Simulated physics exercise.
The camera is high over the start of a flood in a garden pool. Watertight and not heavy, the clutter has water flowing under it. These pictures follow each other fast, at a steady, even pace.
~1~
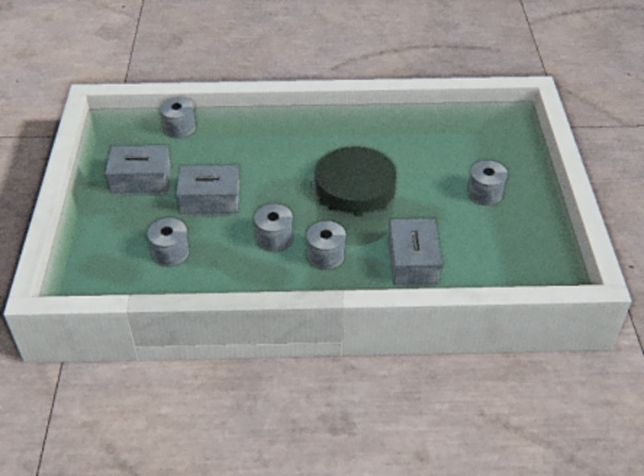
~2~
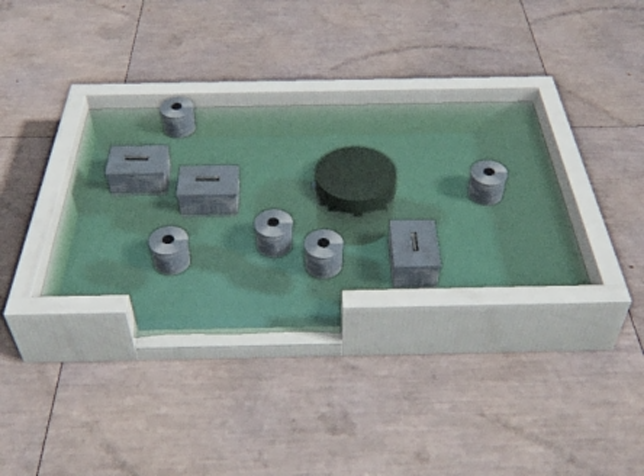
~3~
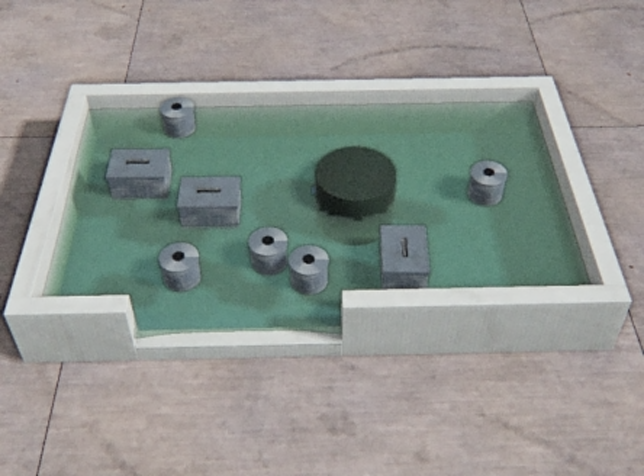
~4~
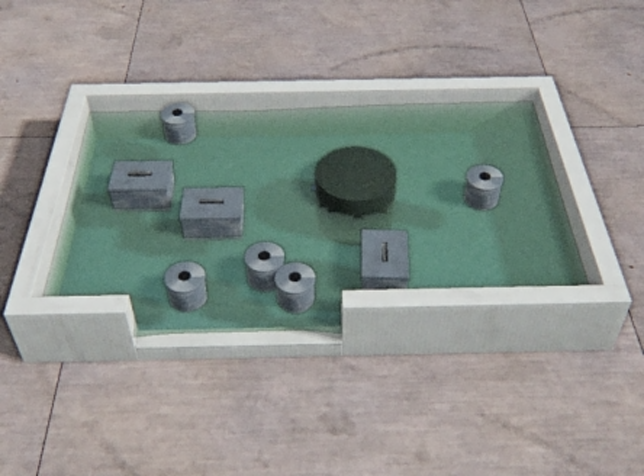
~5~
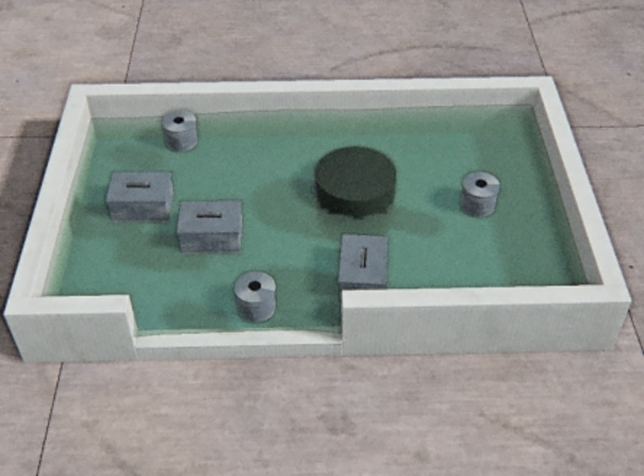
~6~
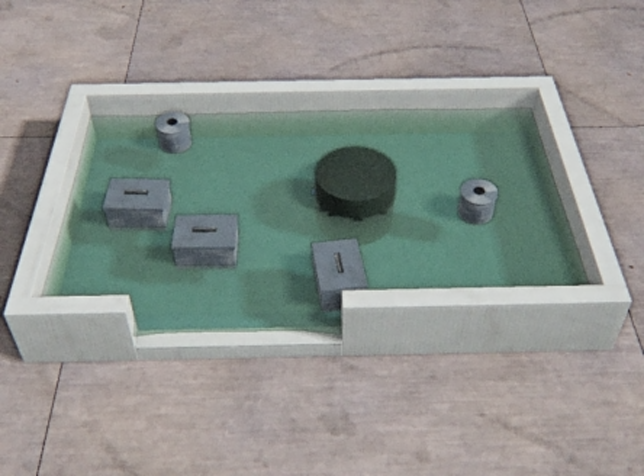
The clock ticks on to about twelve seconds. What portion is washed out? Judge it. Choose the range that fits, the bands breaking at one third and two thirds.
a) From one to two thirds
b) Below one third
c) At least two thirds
(c) At least two thirds.
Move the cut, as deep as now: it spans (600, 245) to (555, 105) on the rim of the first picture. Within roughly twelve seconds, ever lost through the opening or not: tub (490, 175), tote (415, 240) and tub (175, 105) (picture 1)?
My answer, each in turn: Lost, lost, not lost.
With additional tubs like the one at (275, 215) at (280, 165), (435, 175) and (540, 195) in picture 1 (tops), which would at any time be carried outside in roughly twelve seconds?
Copy one leaves the room, copy two leaves the room, copy three never leaves.
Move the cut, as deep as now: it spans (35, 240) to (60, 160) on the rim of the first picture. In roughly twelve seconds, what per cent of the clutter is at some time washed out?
Close to 60 percent.
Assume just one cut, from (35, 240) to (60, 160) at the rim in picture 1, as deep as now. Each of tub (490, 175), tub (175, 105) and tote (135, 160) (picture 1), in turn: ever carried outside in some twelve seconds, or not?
Lab log - 1: Retained; 2: Escaped; 3: Escaped.
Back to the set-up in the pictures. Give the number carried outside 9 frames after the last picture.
Tally: 5.
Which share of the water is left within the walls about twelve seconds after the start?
I'd put it near 50 per cent.
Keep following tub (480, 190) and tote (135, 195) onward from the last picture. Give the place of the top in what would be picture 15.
Tops end up close to (455, 216) and (153, 251) respectively.
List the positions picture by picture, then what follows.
The first frame shows a tote at (415, 242), afloat; a tote at (208, 180) floats; 0 of 8 have shifted.
The second frame shows a tote at (415, 243), afloat; a tote at (208, 180) floats; 0 of 8 have shifted.
The third frame shows a tote at (405, 248), afloat, close to its start; a tote at (209, 191), afloat, close to its start; 5 of 8 have shifted.
The fourth frame shows a tote at (385, 253) floats, close to its start; a tote at (212, 203), afloat, close to its start; 6 of 8 have shifted.
The fifth frame shows a tote at (364, 259) floats, a stride from its start; a tote at (210, 216), afloat, close to its start; 8 of 8 have shifted.
The sixth frame shows a tote at (339, 264) floats, a stride from its start; a tote at (205, 231) floats, a stride from its start; 8 of 8 have shifted.
A moment on, 3 of 8 are out; 5 afloat.
Next, 5 of 8 are out; 3 afloat.
Later, 6 of 8 are out; 2 afloat.
In the end, 6 of 8 are out; 2 afloat.
